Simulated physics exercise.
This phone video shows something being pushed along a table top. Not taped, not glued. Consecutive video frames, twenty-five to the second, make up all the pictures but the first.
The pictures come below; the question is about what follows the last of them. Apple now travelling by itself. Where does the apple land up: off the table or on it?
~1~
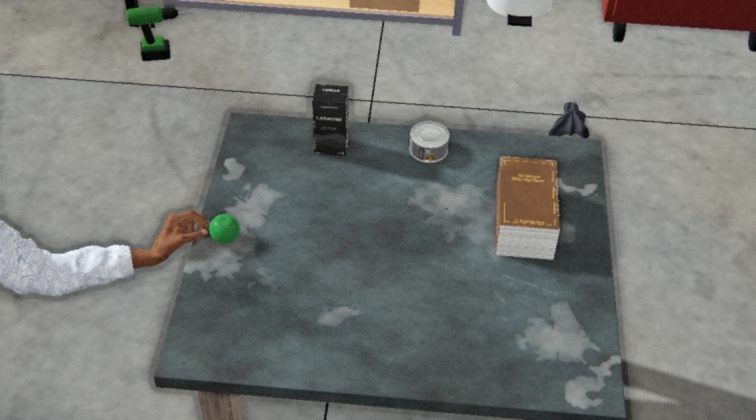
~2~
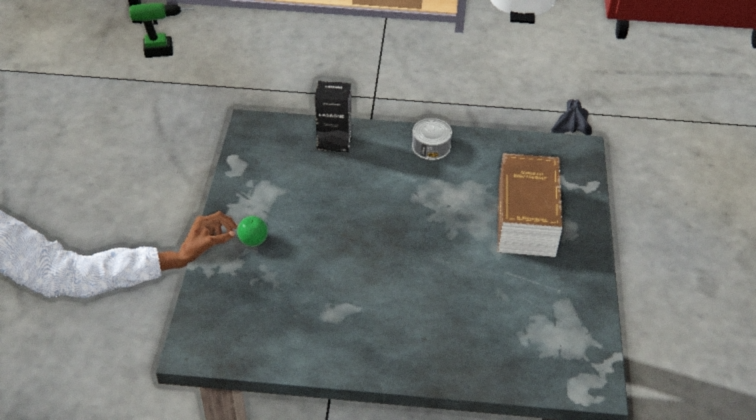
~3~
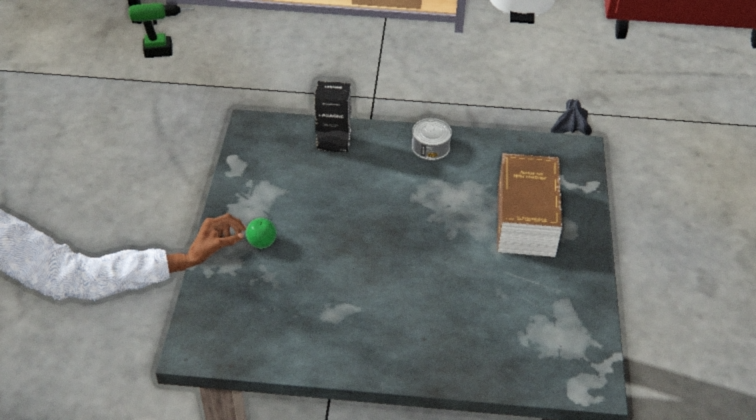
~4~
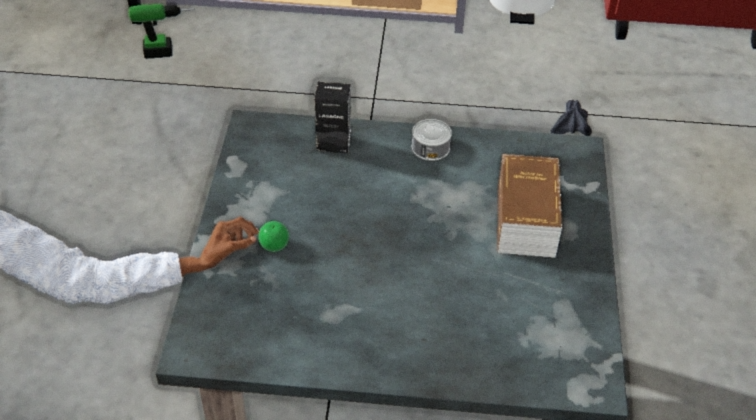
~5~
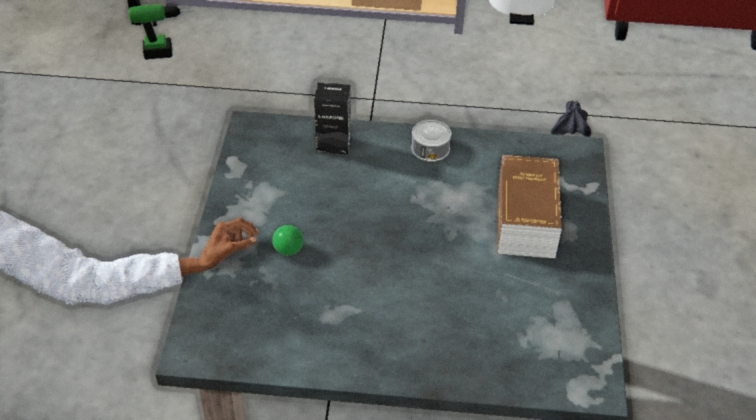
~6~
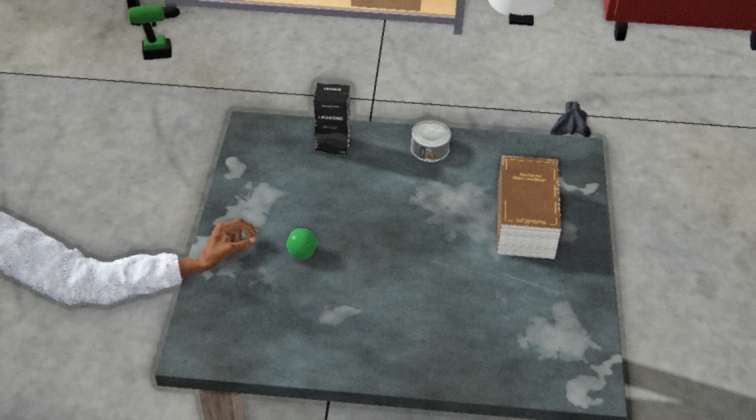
See, the table has lost it at the end.
Then, 0.30 s after the last picture, green apple rolled well along near (408, 266).
Then, 0.80 s after the last picture, green apple rolled well along near (576, 301).
Then, 1.30 s after the last picture, green apple now off the table.
By the end, off the table, green apple.
